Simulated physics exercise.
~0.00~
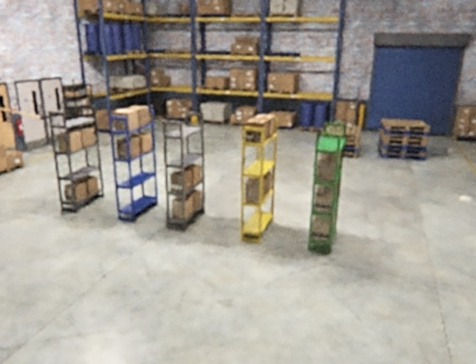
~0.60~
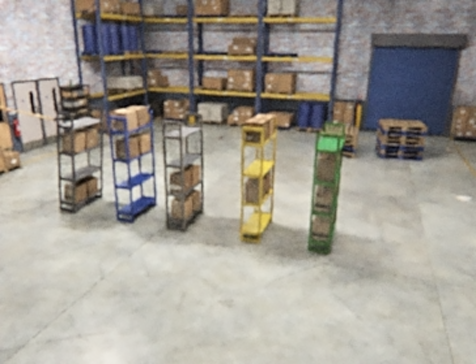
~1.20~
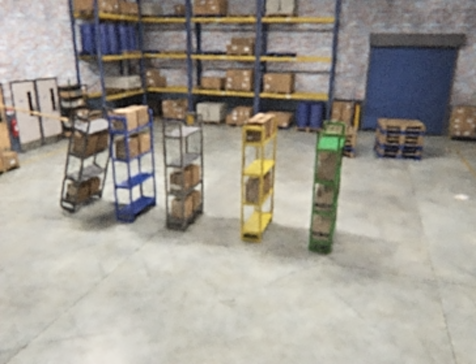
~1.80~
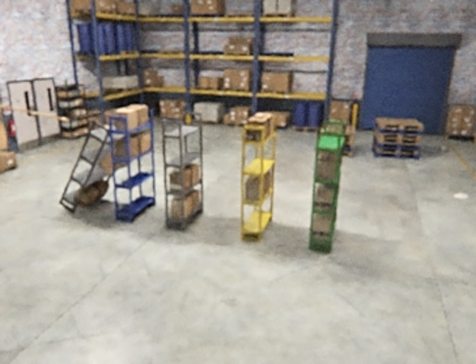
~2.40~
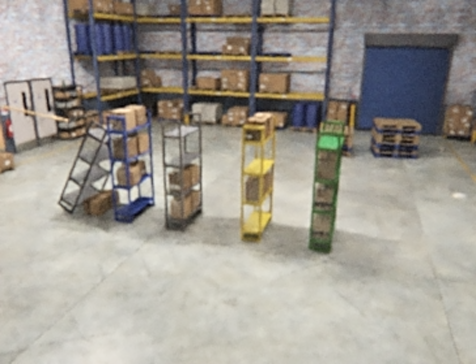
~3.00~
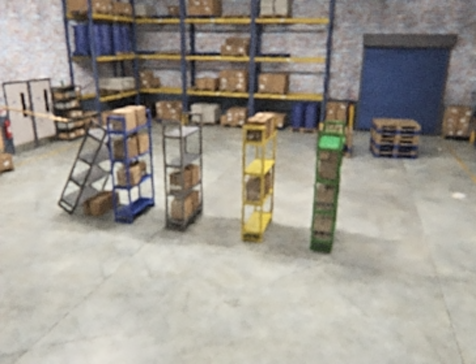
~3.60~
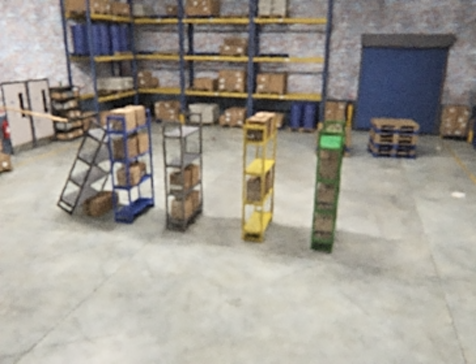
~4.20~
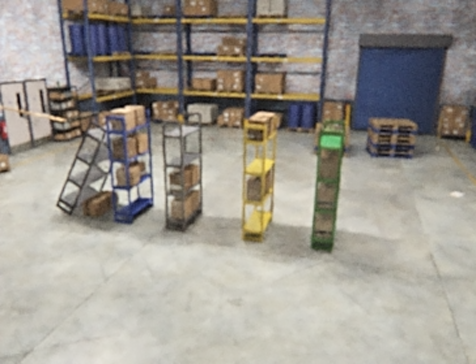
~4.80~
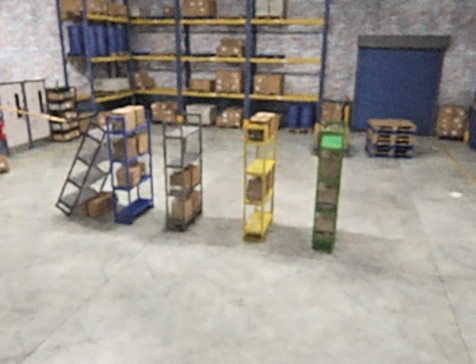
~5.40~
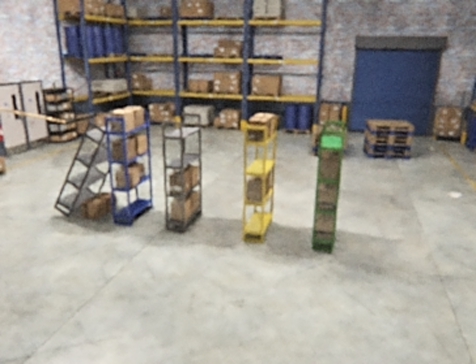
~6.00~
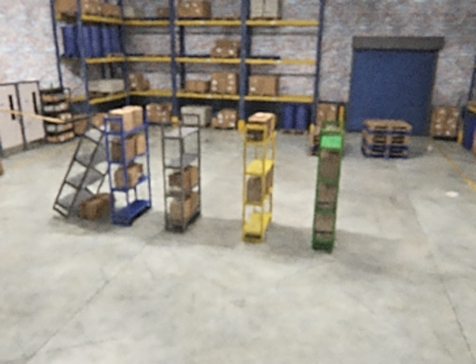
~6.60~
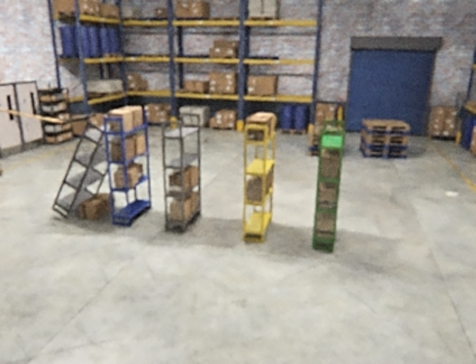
The clip opens on five open shelf units holding cartons, standing in a row on a warehouse floor, with a blue, a yellow and a green one among them. At the far left, a pole moves a little to the right, and the dark first unit starts to tilt toward the blue one. It tips further until its top comes to rest against the blue unit, its cartons slipping down to the low side. The blue unit holds. The view drifts slightly, and at the end the first unit still leans there while the other four stand upright.
